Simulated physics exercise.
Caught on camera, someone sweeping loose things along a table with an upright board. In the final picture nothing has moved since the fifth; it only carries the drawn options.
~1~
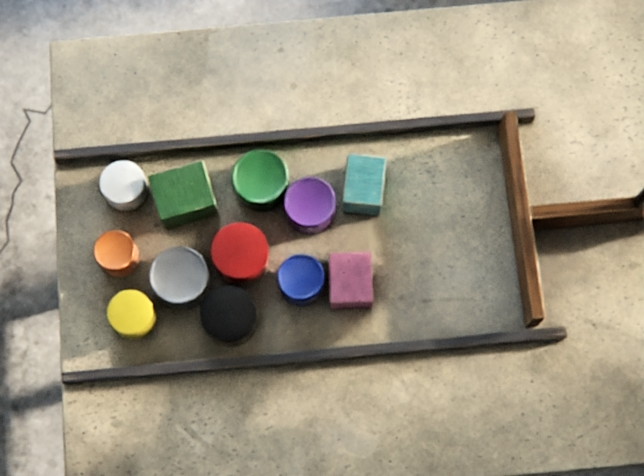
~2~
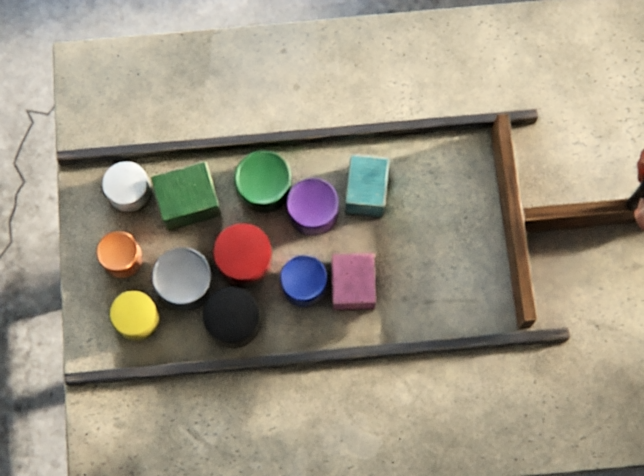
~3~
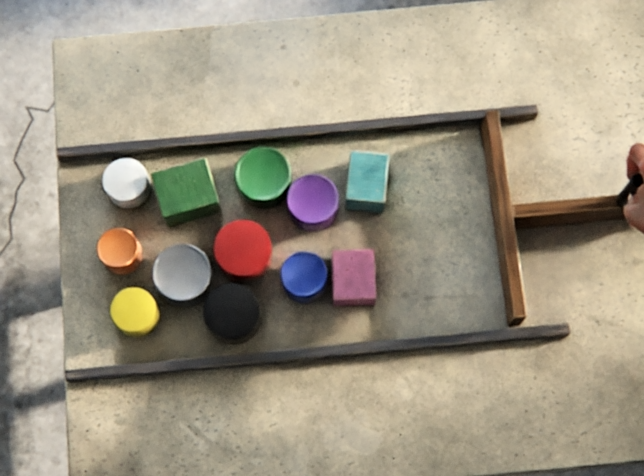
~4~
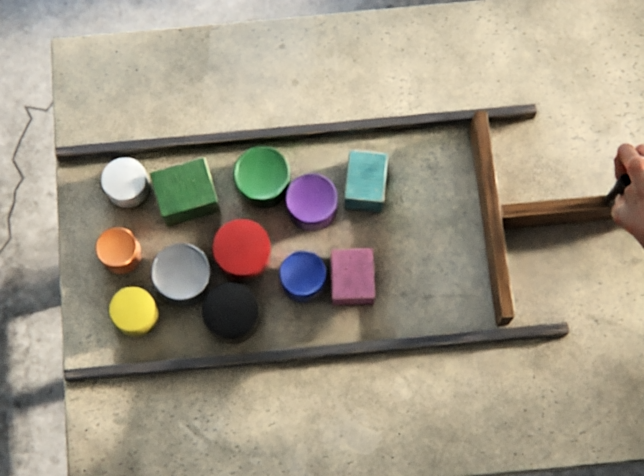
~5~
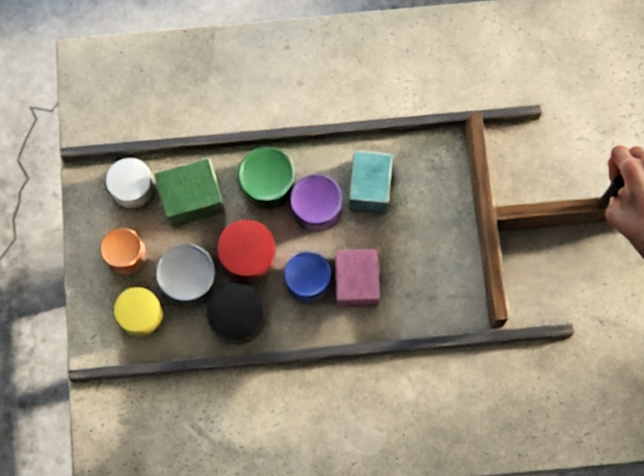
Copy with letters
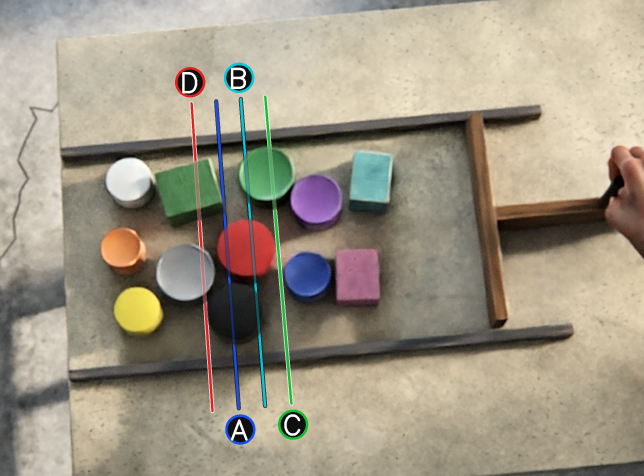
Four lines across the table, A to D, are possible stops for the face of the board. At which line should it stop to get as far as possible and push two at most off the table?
A.
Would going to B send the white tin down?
No.
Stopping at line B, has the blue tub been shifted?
Yes.
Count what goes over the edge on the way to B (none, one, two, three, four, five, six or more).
In all, none.
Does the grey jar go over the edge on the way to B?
No.
On the marked copy, A at (227, 250); B at (252, 247); C at (278, 245); D at (202, 252).
Following A. Soon after the start, board (395, 222); turquoise block (362, 184); orange jar (123, 251).
Later, board (299, 231); yellow pot (112, 333); orange jar (113, 246).
In the end, board (230, 237); grey jar (73, 302); orange jar (71, 245); none fallen.
As for the rest, B is within the limit but short; C is within the limit but short; D drops three.
